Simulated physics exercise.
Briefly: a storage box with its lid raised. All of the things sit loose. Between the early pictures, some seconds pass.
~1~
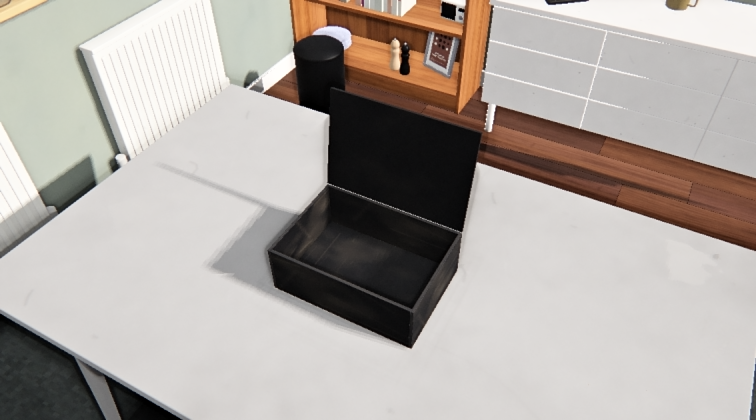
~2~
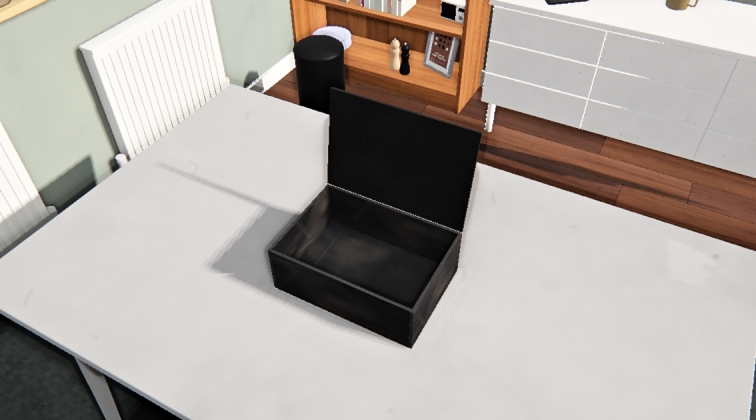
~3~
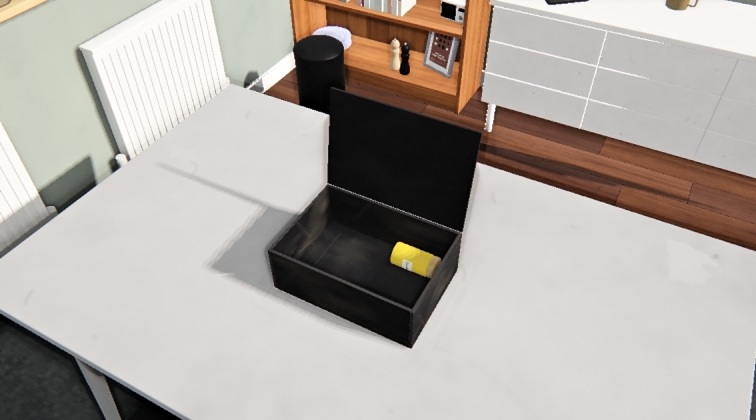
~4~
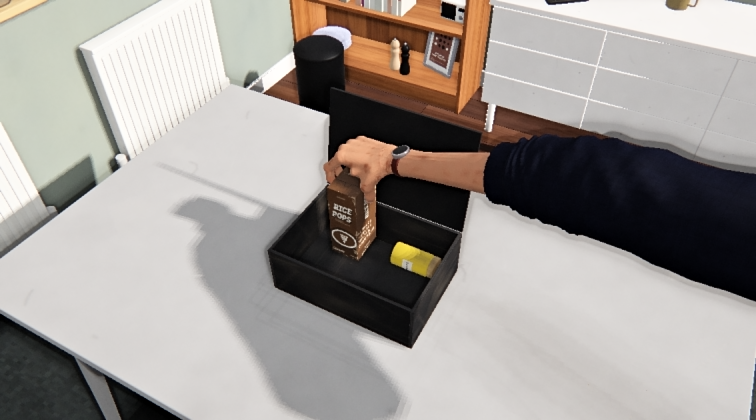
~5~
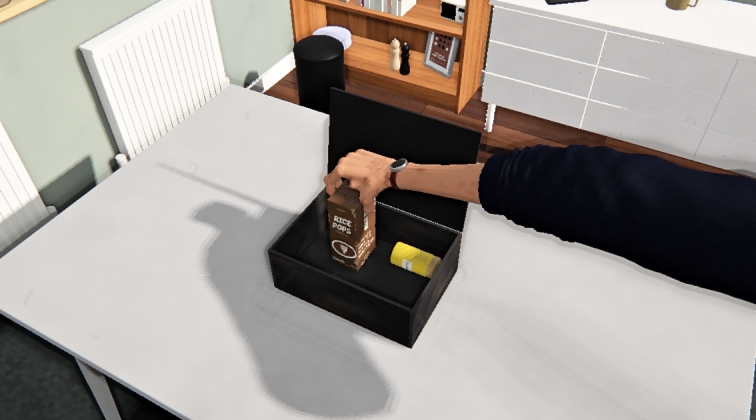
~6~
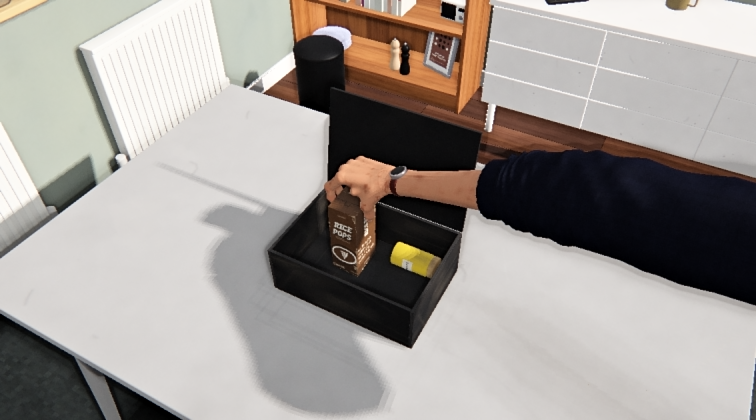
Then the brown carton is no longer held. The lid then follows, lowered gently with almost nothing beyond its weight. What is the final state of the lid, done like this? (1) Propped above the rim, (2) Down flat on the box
Propped above the rim.
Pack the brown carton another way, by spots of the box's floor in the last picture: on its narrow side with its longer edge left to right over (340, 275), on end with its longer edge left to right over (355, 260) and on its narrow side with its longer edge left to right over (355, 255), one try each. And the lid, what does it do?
In order, the lid fits down, then gets blocked, then fits down.
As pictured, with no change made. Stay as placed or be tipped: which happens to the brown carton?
In the end, the brown carton keeps its orientation.
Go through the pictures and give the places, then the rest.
In the first frame, the last thing is not in view yet.
In the second frame, the last thing is not in view yet.
In the third frame, the last thing is not in view yet; yellow shaker (416, 261).
The fourth frame shows on its way; brown carton (353, 214); yellow shaker (416, 261).
The fifth frame shows on its way; brown carton (353, 224); yellow shaker (416, 261).
The sixth frame shows in place under the hand; brown carton (353, 230); yellow shaker (416, 261).
Then, 1.10 s past the last view, lid starting down.
Then, 1.40 s past the last view, lid 72° above the rim.
Finally, lid 59° above the rim; both still in place. Final places as the last picture's camera would see them, brown carton near (353, 231).
